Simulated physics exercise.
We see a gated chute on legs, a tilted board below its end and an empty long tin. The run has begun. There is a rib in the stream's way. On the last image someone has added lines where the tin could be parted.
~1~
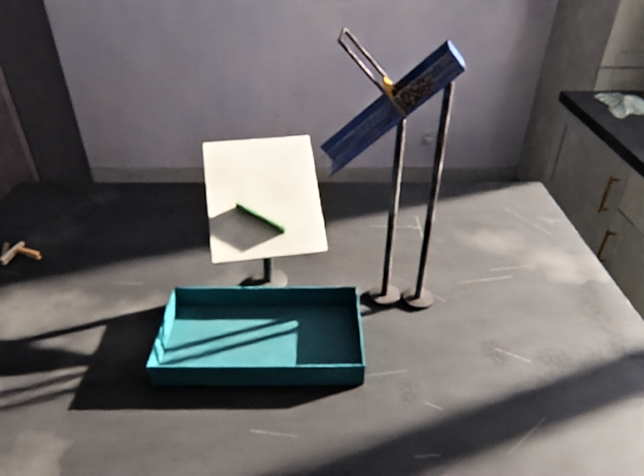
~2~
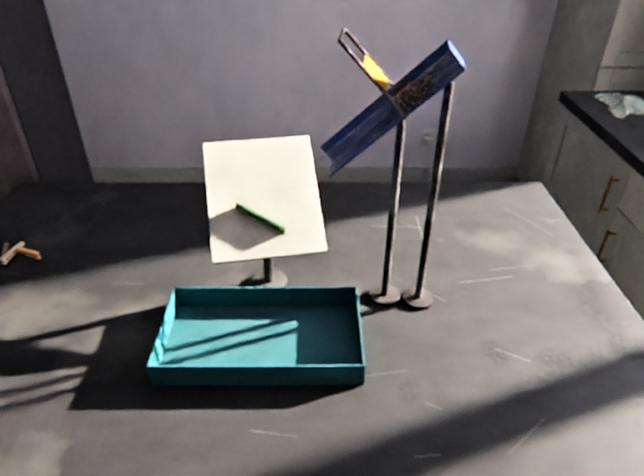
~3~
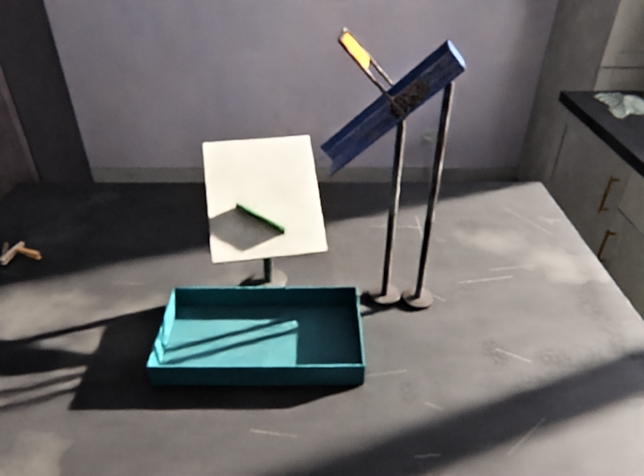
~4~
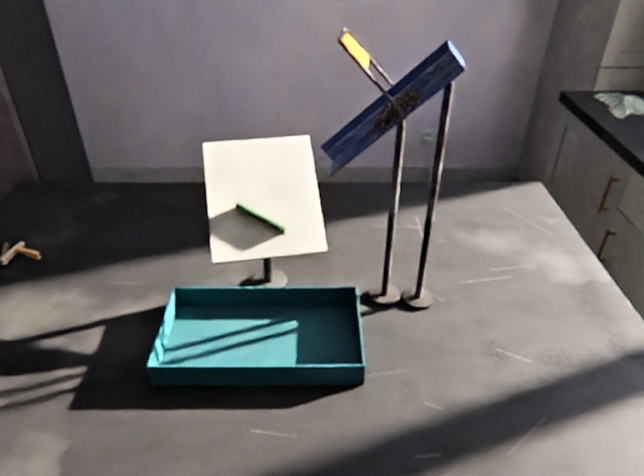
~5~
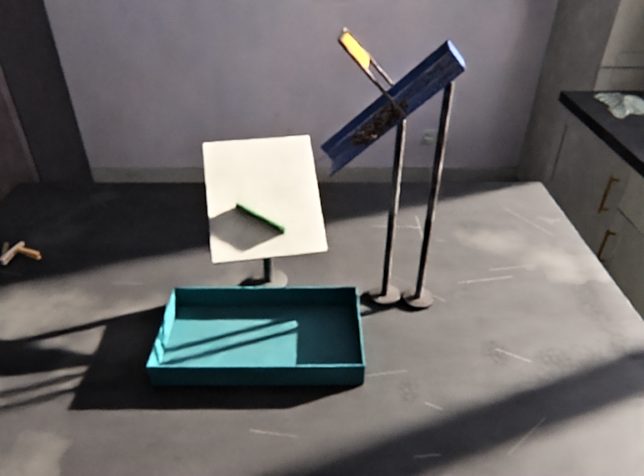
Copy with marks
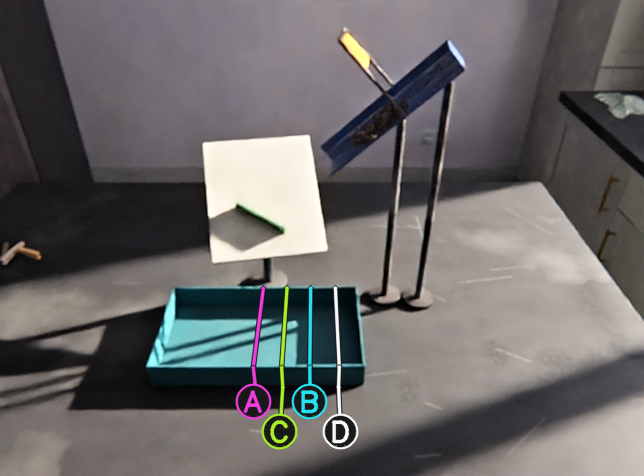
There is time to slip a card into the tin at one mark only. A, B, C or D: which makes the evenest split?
B.
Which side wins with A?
More lands on the right.
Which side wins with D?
Left.
On the marked copy, line A crosses the front rim at (253, 366); line B crosses the front rim at (309, 366); line C crosses the front rim at (281, 366); line D crosses the front rim at (339, 365).
If A is chosen, of what is caught, a small share on the left of the divider, all but a few on the right.
If B is chosen, of what is caught, close to half on the left of the divider, close to half on the right.
If C is chosen, of what is caught, a small share on the left of the divider, the bulk on the right.
If D is chosen, of what is caught, all but a few on the left of the divider, a small share on the right.
